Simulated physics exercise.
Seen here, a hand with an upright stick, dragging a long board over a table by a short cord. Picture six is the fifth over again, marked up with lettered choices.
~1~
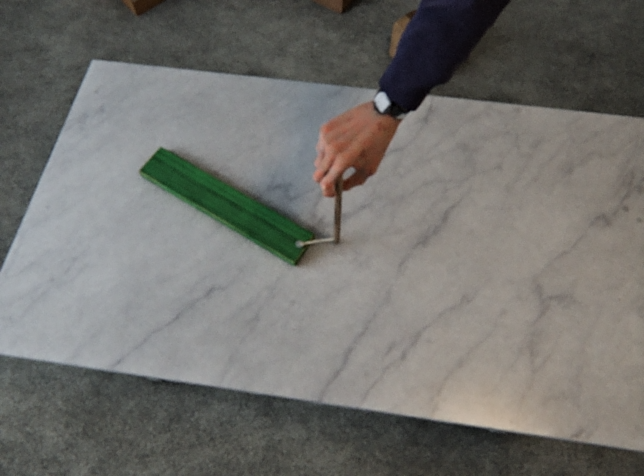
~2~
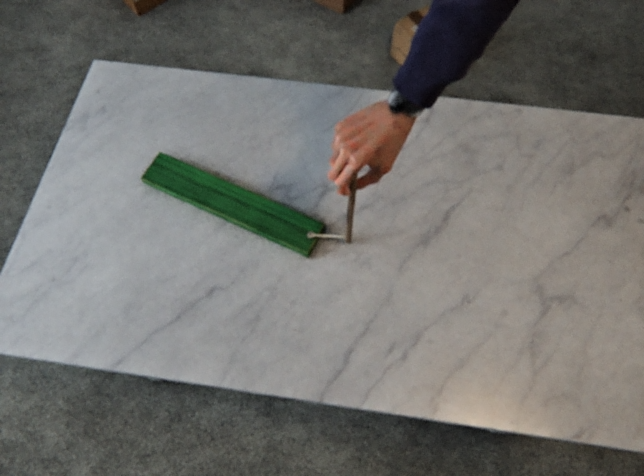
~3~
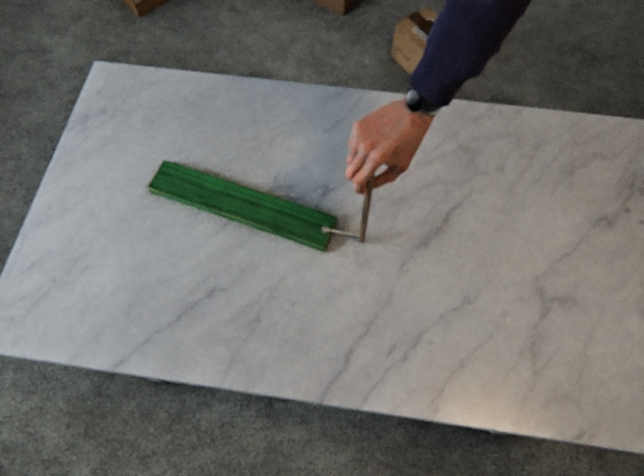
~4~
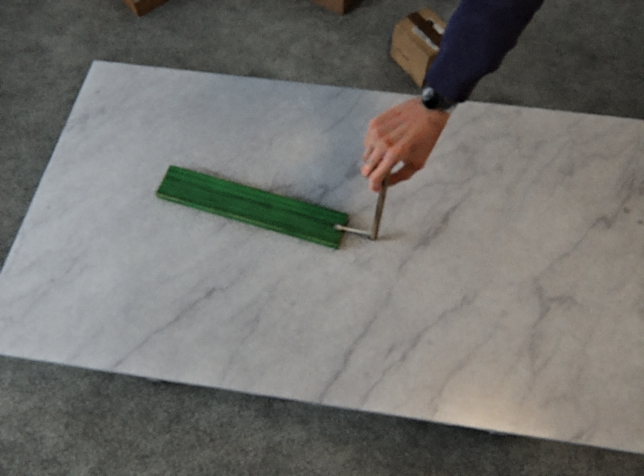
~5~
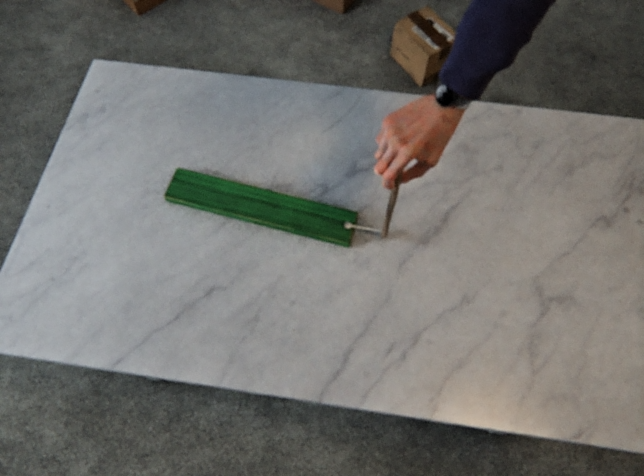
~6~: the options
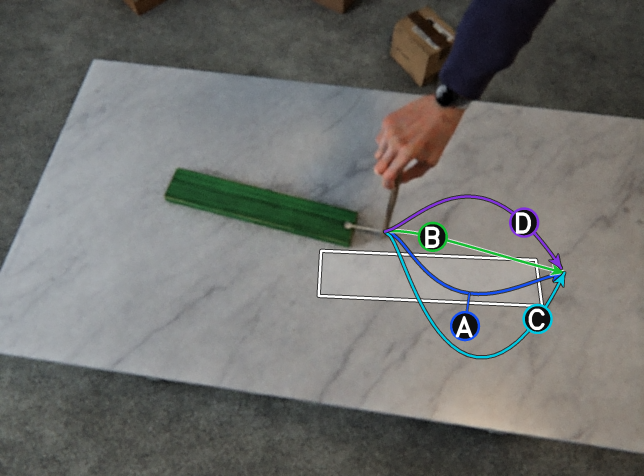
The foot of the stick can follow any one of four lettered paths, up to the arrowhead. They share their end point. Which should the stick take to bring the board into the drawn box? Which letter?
The stick should follow C.
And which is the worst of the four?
D.
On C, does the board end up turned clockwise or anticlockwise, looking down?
Anticlockwise.
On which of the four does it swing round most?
Path C.
On the marked copy, A from (385, 232) via (461, 292) to (564, 273); B from (385, 232) via (473, 248) to (564, 273); C from (385, 232) via (468, 355) to (564, 273); D from (385, 232) via (482, 198) to (561, 268); the outline at (429, 278).
Following C. Soon after the start, foot of the stick (430, 320), middle of the board (319, 241).
Later, foot of the stick (519, 340), middle of the board (386, 284).
In the end, foot of the stick (563, 274), middle of the board (428, 278); it lies in the outline.
As for the rest, A leaves its middle at (427, 255); B leaves its middle at (429, 241); D leaves its middle at (434, 223).
